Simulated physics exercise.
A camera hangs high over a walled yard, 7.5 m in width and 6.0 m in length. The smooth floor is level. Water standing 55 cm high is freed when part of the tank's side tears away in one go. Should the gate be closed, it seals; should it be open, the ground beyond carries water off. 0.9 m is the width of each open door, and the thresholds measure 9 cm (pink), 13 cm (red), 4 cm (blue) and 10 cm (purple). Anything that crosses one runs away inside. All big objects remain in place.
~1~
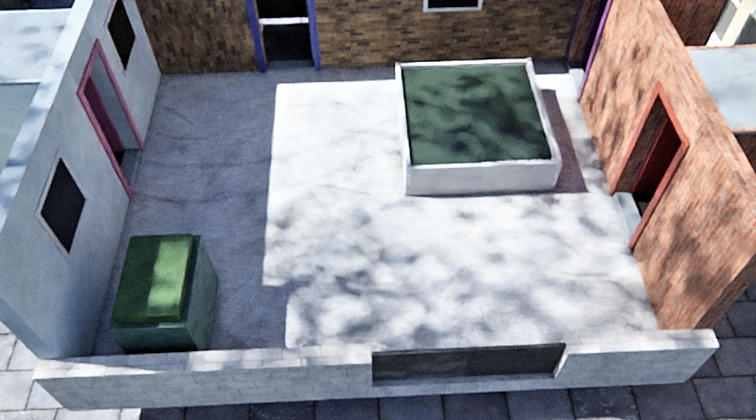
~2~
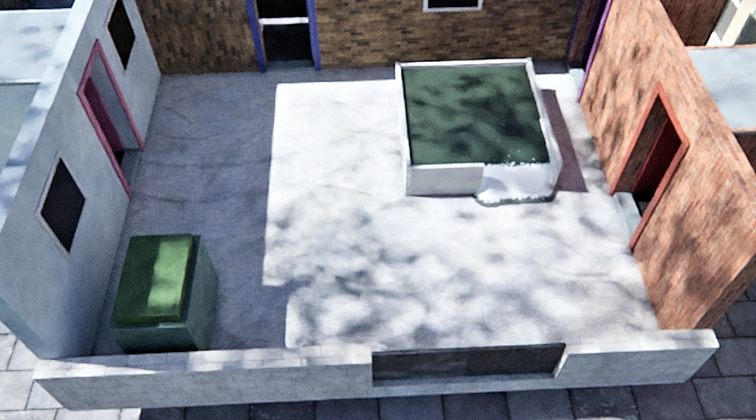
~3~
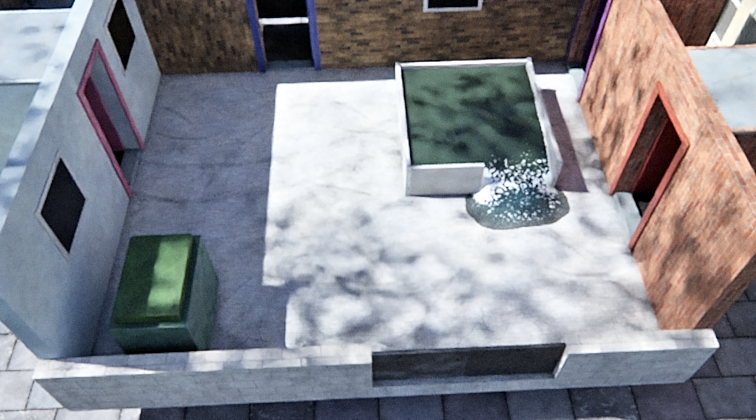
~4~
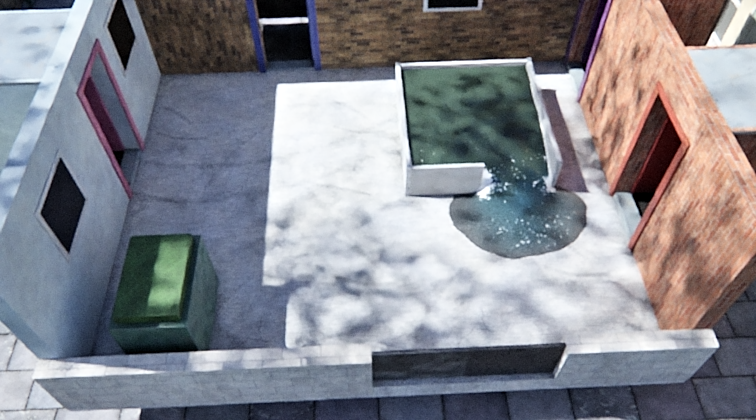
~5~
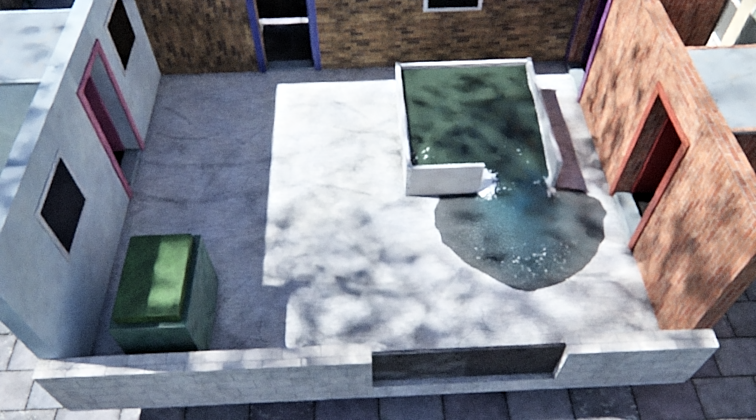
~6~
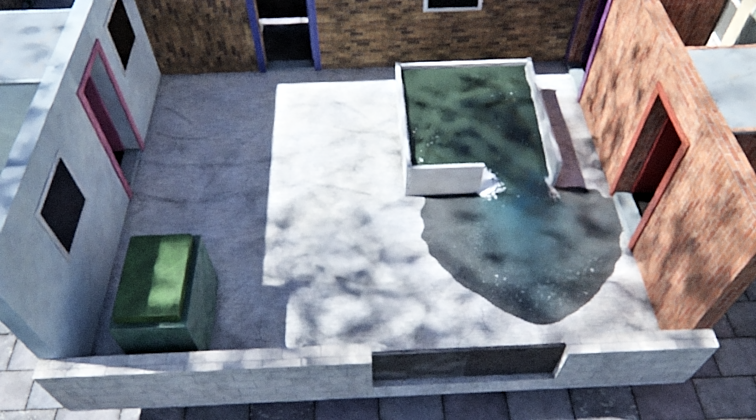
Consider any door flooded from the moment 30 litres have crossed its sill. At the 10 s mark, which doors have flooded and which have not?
The pink door has not; the red door has not; the blue door has not; the purple door has not.
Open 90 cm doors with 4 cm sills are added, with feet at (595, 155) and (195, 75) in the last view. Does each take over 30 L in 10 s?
Result in order - not enough, then more than that.
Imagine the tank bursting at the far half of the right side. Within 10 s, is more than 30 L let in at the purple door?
Purple: Exceeds.
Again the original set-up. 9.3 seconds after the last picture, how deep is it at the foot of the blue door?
Reading: Close to 7.0 cm.
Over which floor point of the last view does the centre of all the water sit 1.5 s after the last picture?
Roughly (499, 191).
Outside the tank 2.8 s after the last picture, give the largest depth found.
I'd put it at close to 24 cm.
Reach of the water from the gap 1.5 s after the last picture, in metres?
Around 4.2 metres.
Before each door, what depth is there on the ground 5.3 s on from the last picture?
Depths in centimetres - pink: 7, red: 12, blue: 0, purple: 2.
Then, 0.7 s after the last picture water covers 20 % of the floor and is deepest (31 cm) near (525, 198); pink door not reached, red door 11 cm at the sill, 0 L in, blue door not reached, purple door not reached.
Then, 1.5 s after the last picture water covers 25 % of the floor and is deepest (40 cm) near (648, 356); pink door not reached, red door 11 cm at the sill, 3 L in, blue door not reached, purple door not reached.
Then, 2.8 s after the last picture water covers 30 % of the floor and is deepest (24 cm) near (560, 287); pink door not reached, red door 10 cm at the sill, 5 L in, blue door not reached, purple door not reached.
Then, 5.3 s after the last picture water covers 70 % of the floor and is deepest (19 cm) near (578, 359); pink door 7 cm at the sill, 0 L in, red door 12 cm at the sill, 11 L in, blue door not reached, purple door 2 cm at the sill, 0 L in.
Then, 9.3 s after the last picture water covers 95 % of the floor and is deepest (12 cm) near (152, 115); pink door 7 cm at the sill, 0 L in, red door 8 cm at the sill, 12 L in, blue door 7 cm at the sill, 3 L in, purple door 9 cm at the sill, 0 L in.
